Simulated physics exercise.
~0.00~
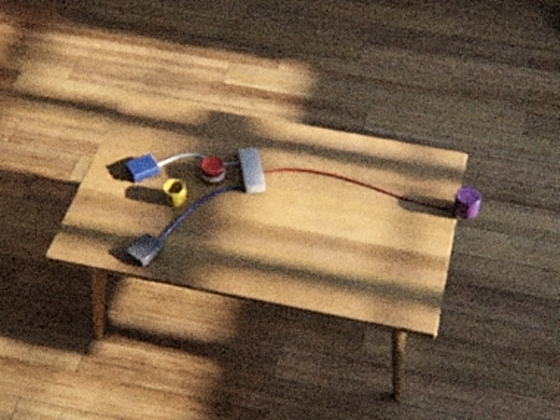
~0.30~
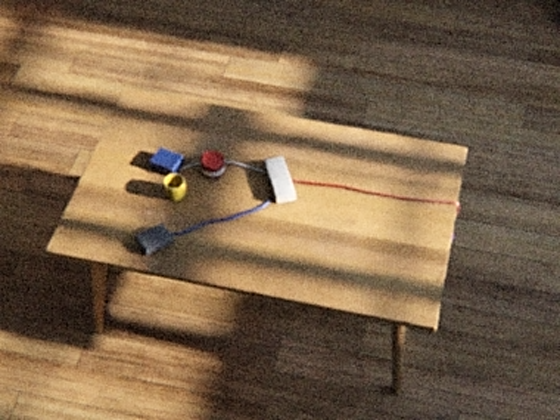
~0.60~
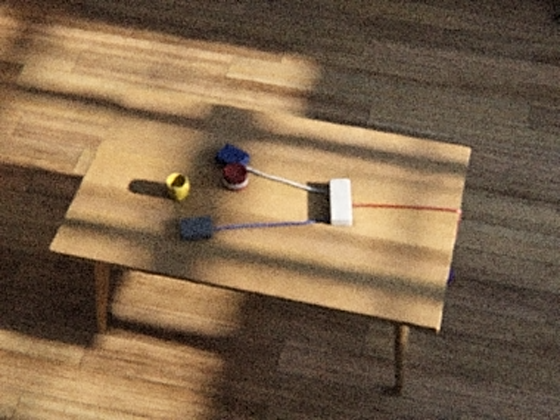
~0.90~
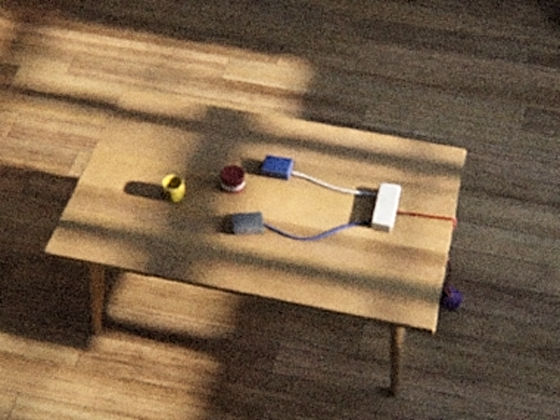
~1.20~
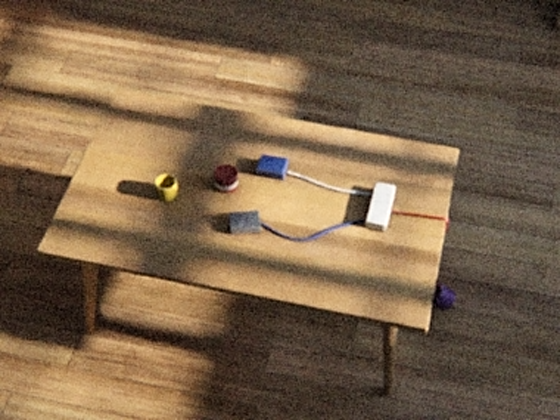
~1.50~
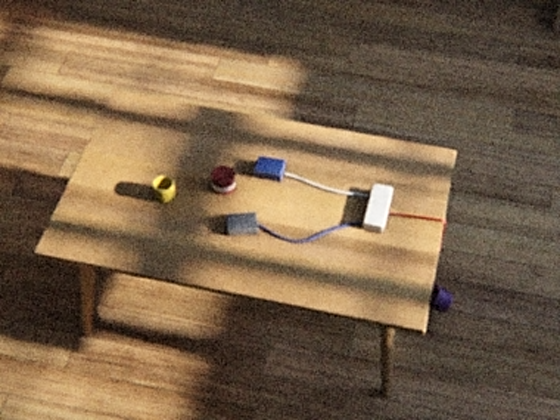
On a wooden table, a purple cylinder drops off the right edge and its red cable drags a white power strip rightward, pulling the blue and grey devices along and nudging a red tin; the strip stops near the edge, the cylinder hanging below, the yellow mug unmoved.
